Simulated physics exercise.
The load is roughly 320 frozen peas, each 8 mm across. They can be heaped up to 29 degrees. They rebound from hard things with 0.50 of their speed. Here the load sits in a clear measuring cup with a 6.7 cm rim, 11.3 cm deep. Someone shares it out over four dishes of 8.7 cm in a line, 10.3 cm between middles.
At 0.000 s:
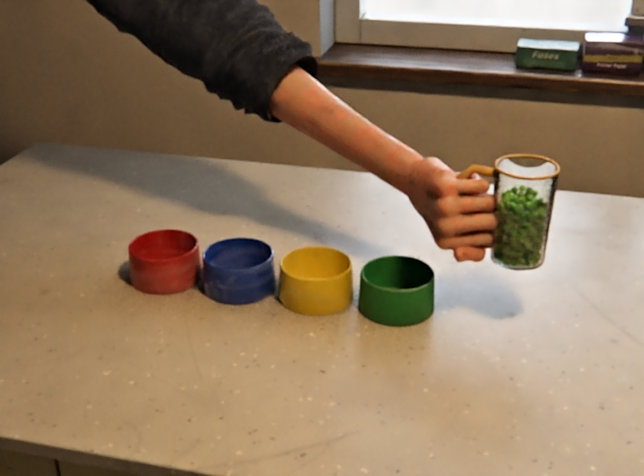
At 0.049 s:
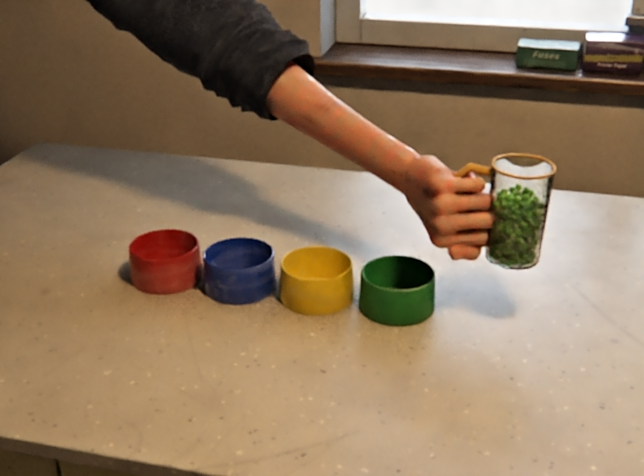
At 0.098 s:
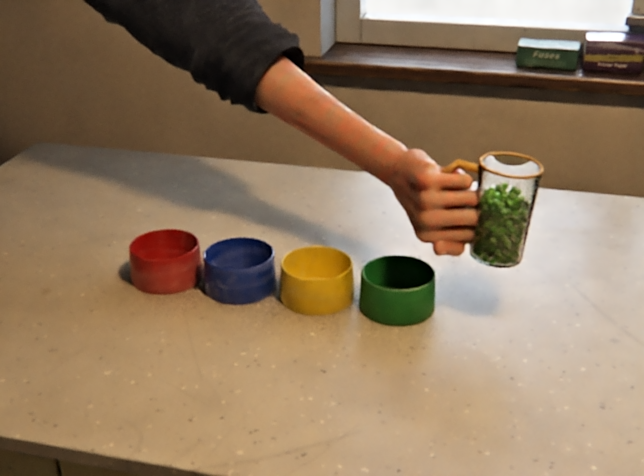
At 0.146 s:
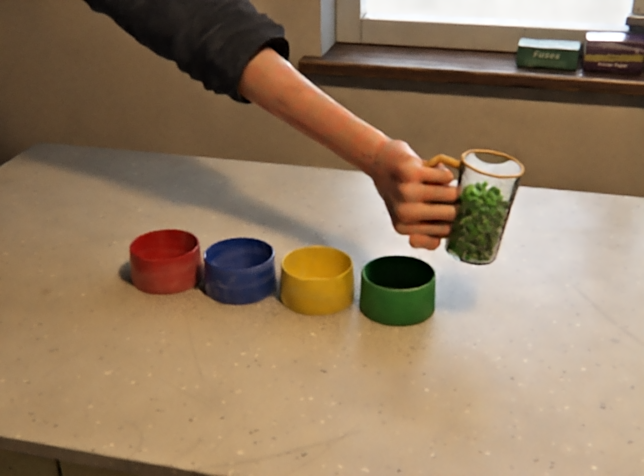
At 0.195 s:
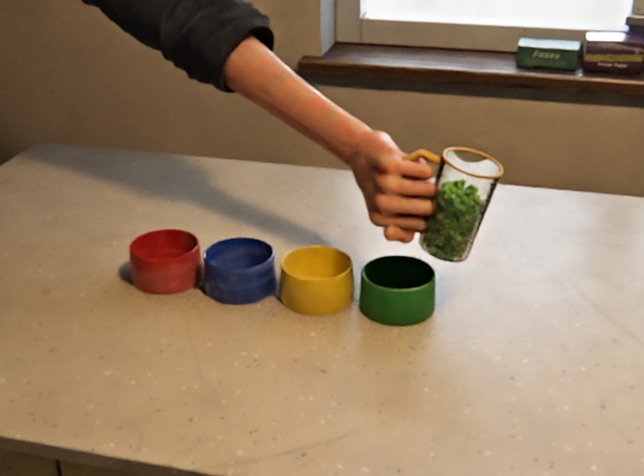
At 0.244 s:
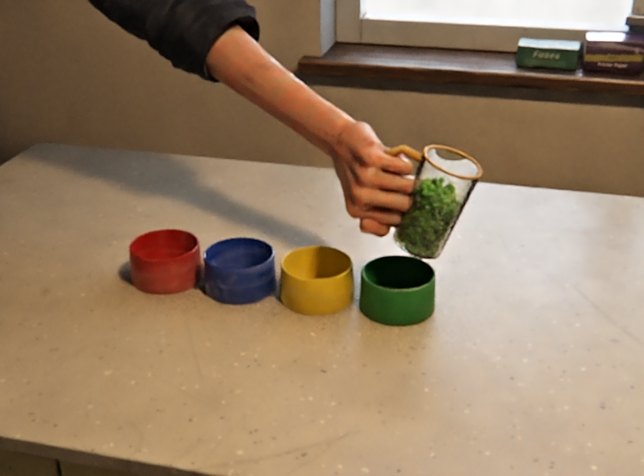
We see a hand holding a clear measuring cup of green peas to the right of four dishes, red, blue, yellow and green; the arm moves the cup left toward the green dish, tilting it slightly rightward.
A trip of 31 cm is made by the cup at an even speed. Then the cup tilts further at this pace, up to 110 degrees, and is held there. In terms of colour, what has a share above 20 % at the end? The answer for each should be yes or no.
Red - no, blue - no, green - no, yellow - yes, counter - no.
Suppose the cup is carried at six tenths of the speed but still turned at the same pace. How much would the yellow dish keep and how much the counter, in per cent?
Yellow: 100; counter: 0.
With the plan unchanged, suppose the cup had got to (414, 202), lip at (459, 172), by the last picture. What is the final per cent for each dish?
Dish by dish: Red 0 per cent, blue 0 per cent, green 0 per cent, yellow 100 per cent.
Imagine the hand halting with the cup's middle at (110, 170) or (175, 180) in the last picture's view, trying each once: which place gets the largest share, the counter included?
The biggest share goes to red first, then to blue.
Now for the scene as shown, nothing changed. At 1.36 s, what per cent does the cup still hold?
My guess is near 60 per cent.
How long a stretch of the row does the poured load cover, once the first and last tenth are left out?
I'd put it near 5 cm.
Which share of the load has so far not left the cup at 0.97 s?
I'd put it at roughly 100 per cent.
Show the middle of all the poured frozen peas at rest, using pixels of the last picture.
In the last view, approximately (321, 279).
After 0.68 s, tilt 62 degrees; cup holds 100 %.
Then, at 0.97 s, tilt 92 degrees; cup holds 100 %.
After 1.36 s, tilt 110 degrees; cup holds 60 %, yellow 40 %.
At rest (2.7 s), red 0 %, blue 0 %, green 0 %, yellow 100 %, counter 0 %.
